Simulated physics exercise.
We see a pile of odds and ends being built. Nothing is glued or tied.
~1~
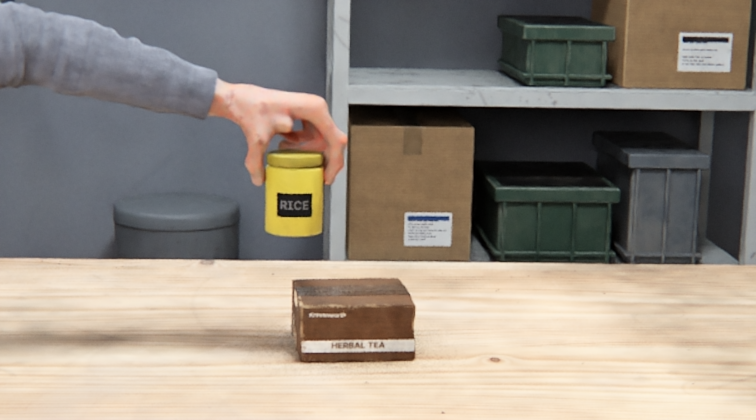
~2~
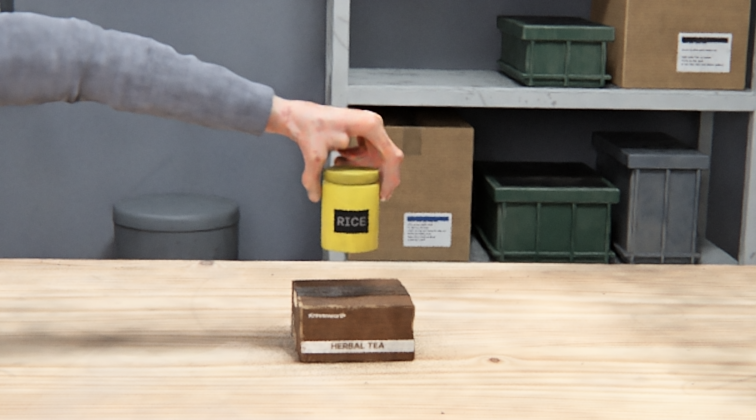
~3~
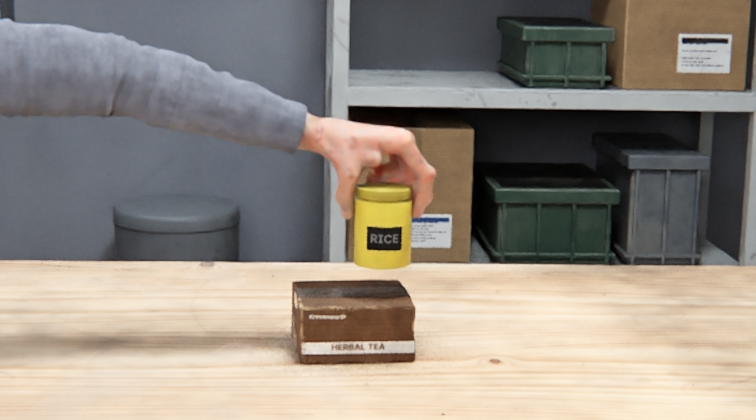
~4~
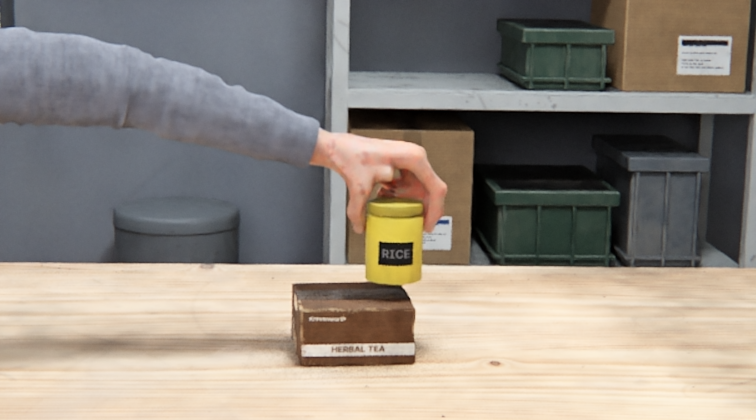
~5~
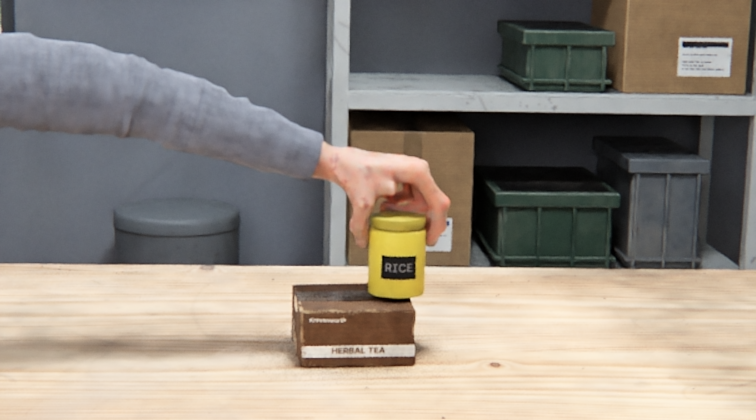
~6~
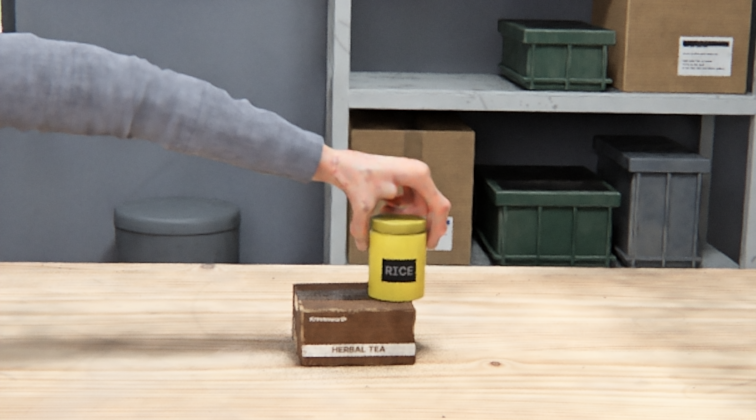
A hand lowers a yellow rice jar rightward onto a brown herbal tea box and keeps holding it.
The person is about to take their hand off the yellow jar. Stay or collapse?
It stays up.
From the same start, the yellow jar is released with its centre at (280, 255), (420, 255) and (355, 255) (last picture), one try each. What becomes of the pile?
First, it gives way; second, it loses its balance; third, it stays up.
Then, 0.90 s later than the last frame, all is still.
Then, 2.00 s later than the last frame, yellow jar resting near (397, 257).
When it is over, both as before. End places, in pixels of the last picture, yellow jar near (397, 257). The pile holds.
